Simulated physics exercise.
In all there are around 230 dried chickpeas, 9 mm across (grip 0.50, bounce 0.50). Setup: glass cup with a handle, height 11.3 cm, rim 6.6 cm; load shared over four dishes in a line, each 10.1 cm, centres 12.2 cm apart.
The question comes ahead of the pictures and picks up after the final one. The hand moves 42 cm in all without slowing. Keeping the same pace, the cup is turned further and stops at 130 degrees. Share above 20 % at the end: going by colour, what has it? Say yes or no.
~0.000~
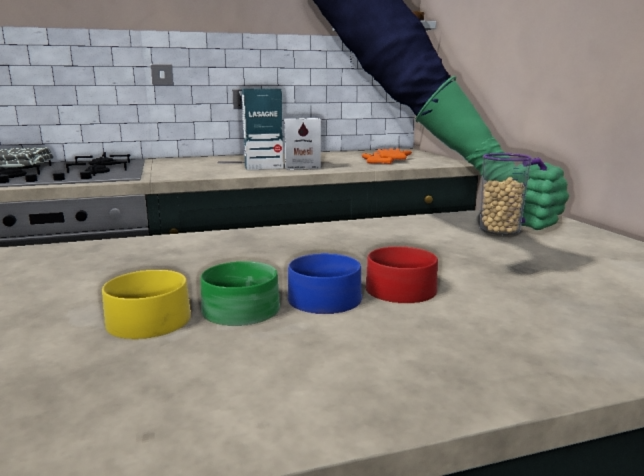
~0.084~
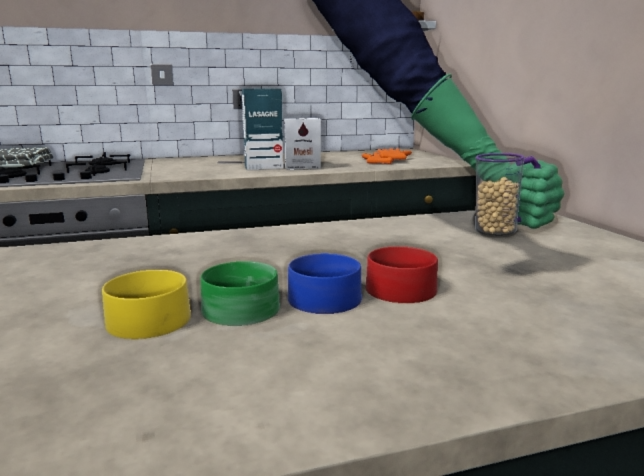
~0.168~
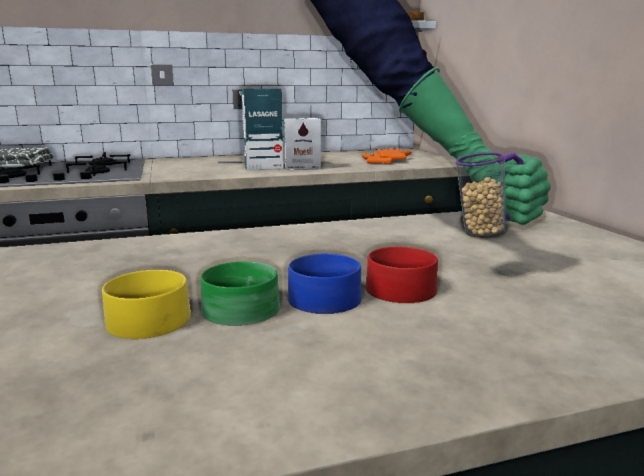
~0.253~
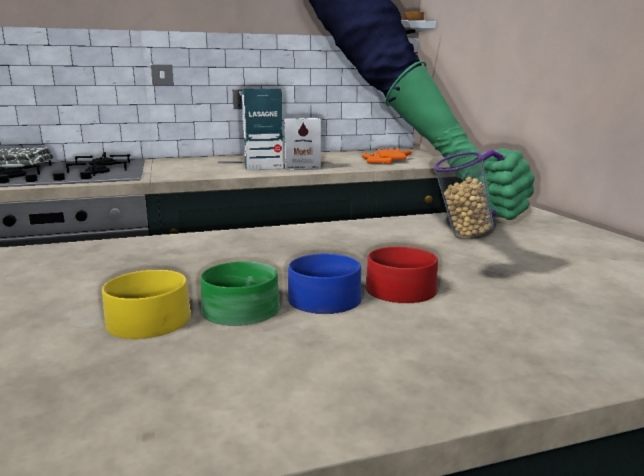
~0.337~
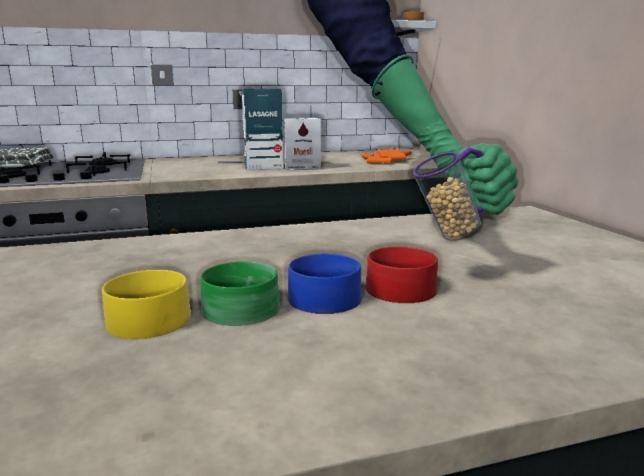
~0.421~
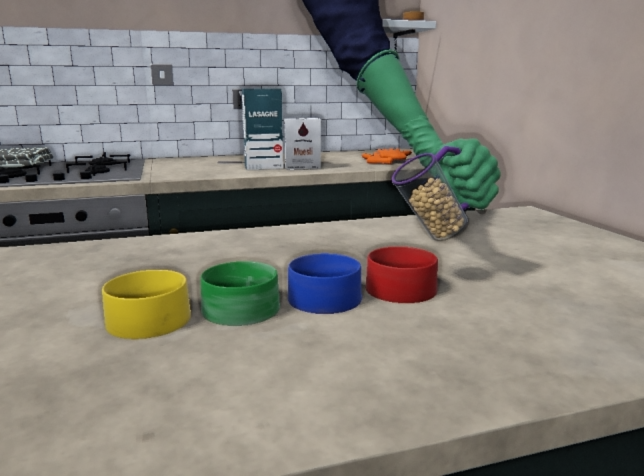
Red: No, blue: No, green: No, yellow: Yes, counter: Yes.
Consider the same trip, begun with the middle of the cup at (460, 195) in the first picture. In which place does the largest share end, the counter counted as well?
The biggest share goes to yellow.
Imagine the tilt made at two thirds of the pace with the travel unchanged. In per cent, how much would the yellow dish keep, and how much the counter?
The yellow dish would get 40 and the counter 60.
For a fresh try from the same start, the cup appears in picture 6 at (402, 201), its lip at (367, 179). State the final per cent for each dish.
You'd end up with red at 0, blue at 0, green at 0 and yellow at 30.
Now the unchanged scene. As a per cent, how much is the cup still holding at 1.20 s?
Around 95 percent.
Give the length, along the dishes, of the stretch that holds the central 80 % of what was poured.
I'd put it near 10 cm.
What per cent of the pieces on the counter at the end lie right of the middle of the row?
Near 0 percent ends up there.
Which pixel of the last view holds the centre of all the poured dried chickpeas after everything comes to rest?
After settling, the middle sits near (165, 311).
After 0.89 s, tilt 81 degrees; cup holds 100 %.
After 1.20 s, tilt 111 degrees; cup holds 95 %, green 5 %.
Then, at 1.61 s, tilt 130 degrees; cup holds 0 %, green 5 %, yellow 45 %.
In the end, at 2.1 s, red 0 %, blue 0 %, green 5 %, yellow 45 %, counter 50 %.
